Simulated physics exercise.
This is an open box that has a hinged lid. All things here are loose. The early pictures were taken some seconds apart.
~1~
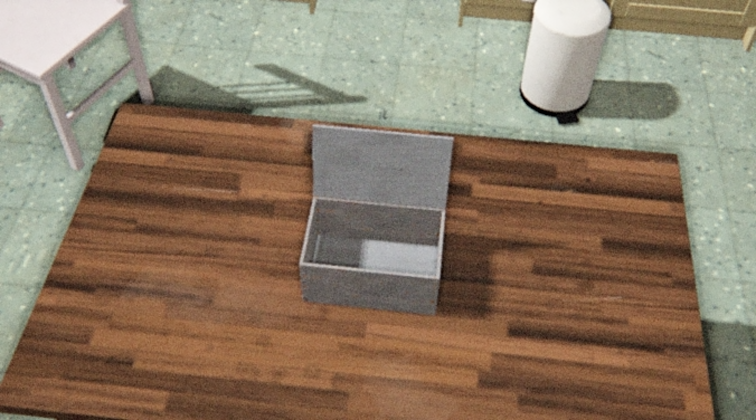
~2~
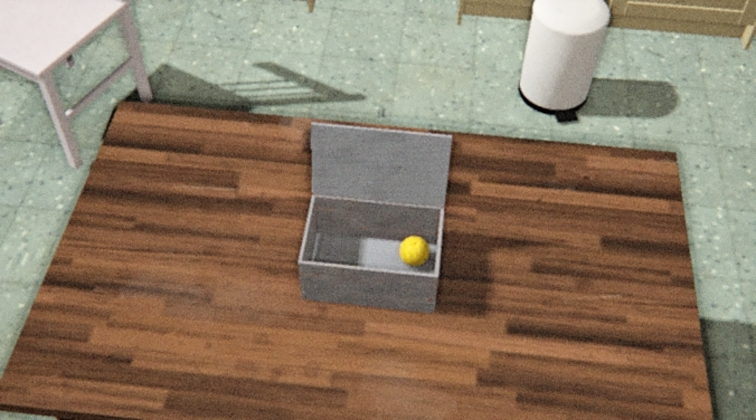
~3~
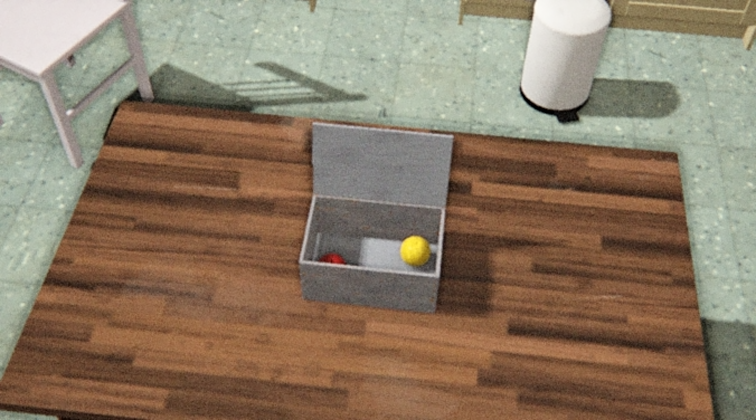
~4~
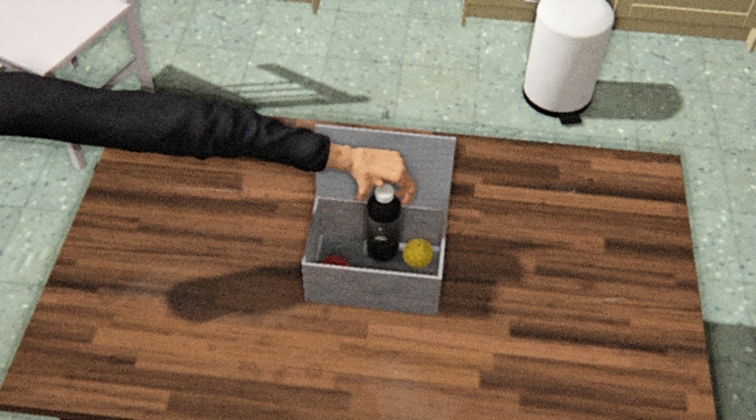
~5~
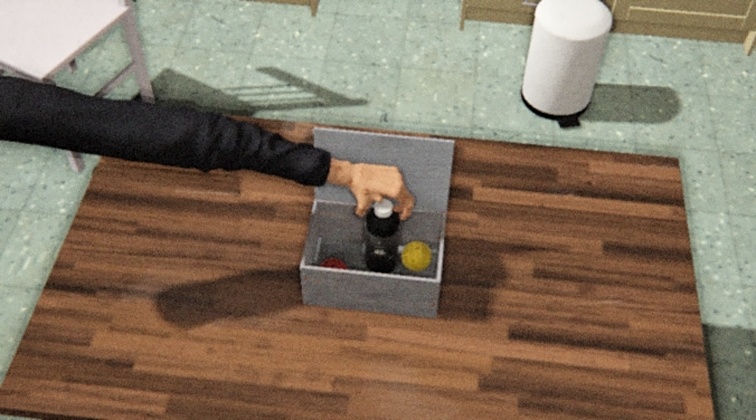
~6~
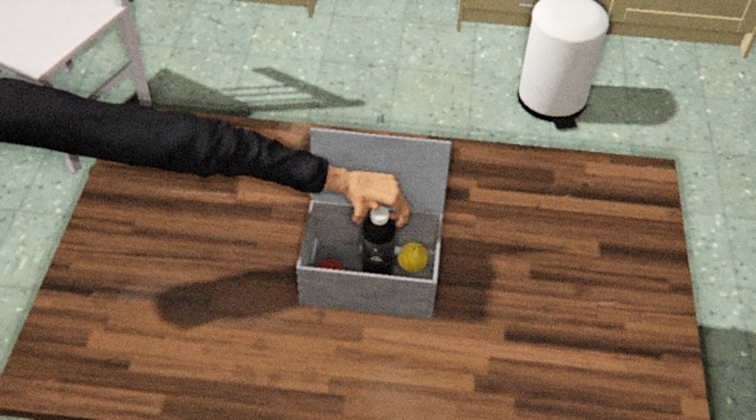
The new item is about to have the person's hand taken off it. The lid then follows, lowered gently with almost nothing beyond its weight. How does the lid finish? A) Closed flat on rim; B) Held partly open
Held partly open (B).
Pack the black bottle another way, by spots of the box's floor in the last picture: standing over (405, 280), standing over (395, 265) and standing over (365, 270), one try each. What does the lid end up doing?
Okay, so first it closes properly, then it closes properly, and last it doesn't close.
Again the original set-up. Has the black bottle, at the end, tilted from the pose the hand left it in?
At the finish the black bottle goes crooked.
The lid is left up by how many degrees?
Roughly 25 degrees above the rim.
Then, 1.60 s after the last picture, lid 58° above the rim.
Then, 2.50 s after the last picture, lid 24° above the rim; black bottle tipped 29° from how it was near (376, 260).
At rest, lid 24° above the rim; moved from the start, black bottle; the other 2 in place. Seen from the same camera at the end, black bottle near (376, 260).
